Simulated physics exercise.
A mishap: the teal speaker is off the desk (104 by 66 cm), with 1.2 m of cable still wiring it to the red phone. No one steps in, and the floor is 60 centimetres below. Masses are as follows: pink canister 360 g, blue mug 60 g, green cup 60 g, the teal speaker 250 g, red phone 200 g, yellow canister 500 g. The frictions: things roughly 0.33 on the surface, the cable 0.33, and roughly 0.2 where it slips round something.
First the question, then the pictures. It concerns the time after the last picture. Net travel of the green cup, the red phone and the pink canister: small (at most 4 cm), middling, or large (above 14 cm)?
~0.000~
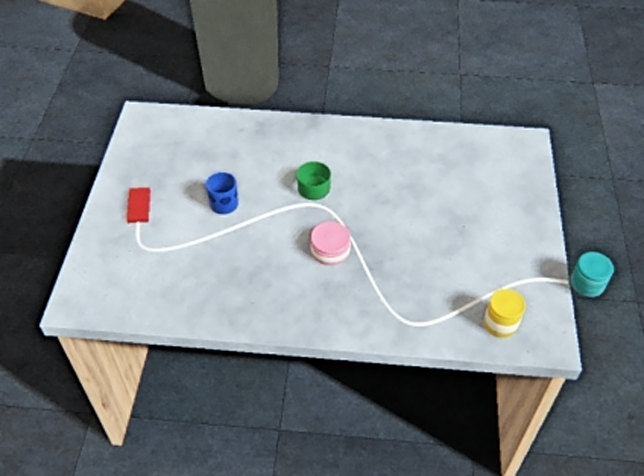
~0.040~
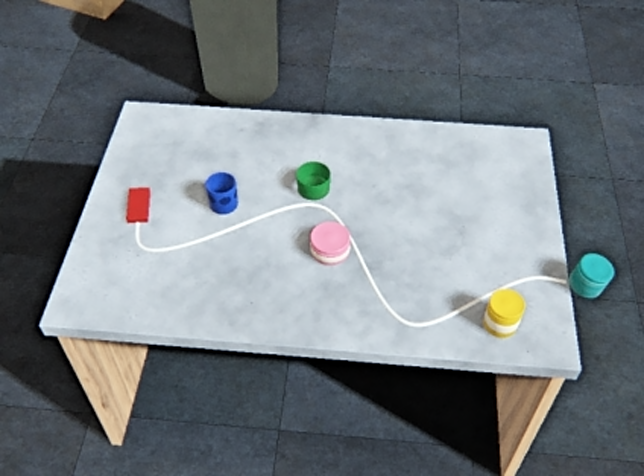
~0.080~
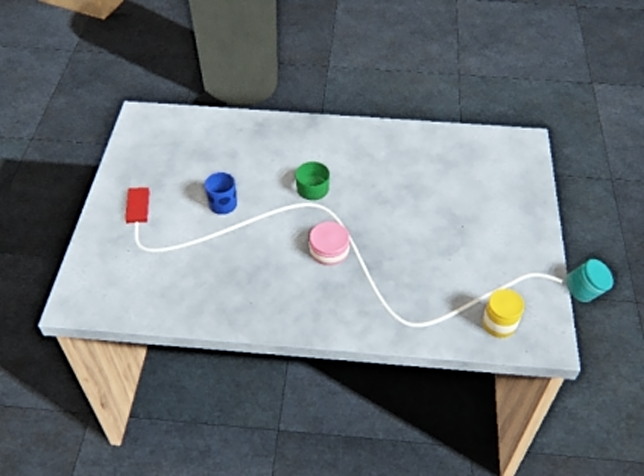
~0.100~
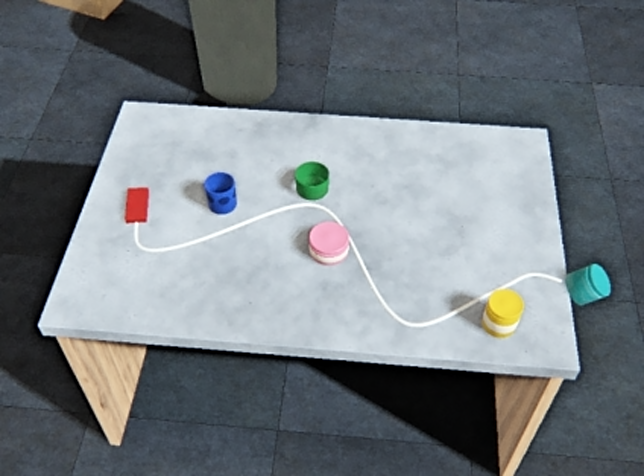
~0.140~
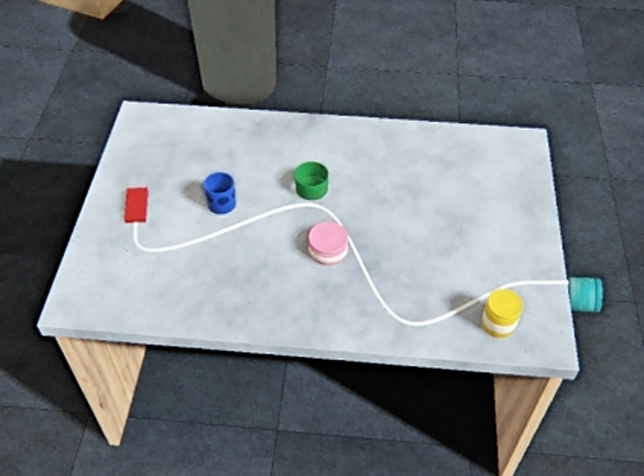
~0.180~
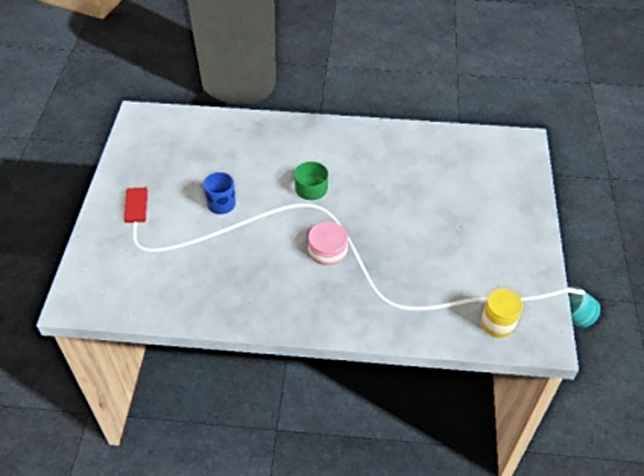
Green cup - small, red phone - large, pink canister - small.
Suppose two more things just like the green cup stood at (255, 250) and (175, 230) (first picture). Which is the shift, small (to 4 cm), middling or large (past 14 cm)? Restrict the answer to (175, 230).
At that spot the shift is big.
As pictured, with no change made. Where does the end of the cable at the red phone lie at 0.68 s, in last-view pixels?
Roughly at pixel (296, 215).
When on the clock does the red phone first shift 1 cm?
Red phone: 0.34 s.
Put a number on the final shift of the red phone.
Red phone: About 35 cm.
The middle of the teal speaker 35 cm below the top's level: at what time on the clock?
Around 0.34 seconds on the clock.
At 0.4 s, the cable's tail end at (208, 198); red phone 12 cm off its start, teal speaker over the edge, blue mug 3 cm off its start.
At 0.7 s, the cable's tail end at (296, 215); red phone 33 cm off its start, blue mug 17 cm off its start, teal speaker over the edge.
At 0.9 s, the cable's tail end at (320, 221); red phone 37 cm off its start at (303, 230), blue mug 17 cm off its start at (276, 142), teal speaker over the edge.
At 1.2 s, the cable's tail end at (320, 221); red phone 37 cm off its start, blue mug 17 cm off its start, teal speaker over the edge.
At 2.4 s, the cable's tail end at (320, 221); red phone 37 cm off its start at (303, 230), pink canister 0 cm off its start at (328, 236), green cup 0 cm off its start at (311, 174), blue mug 17 cm off its start at (276, 142).
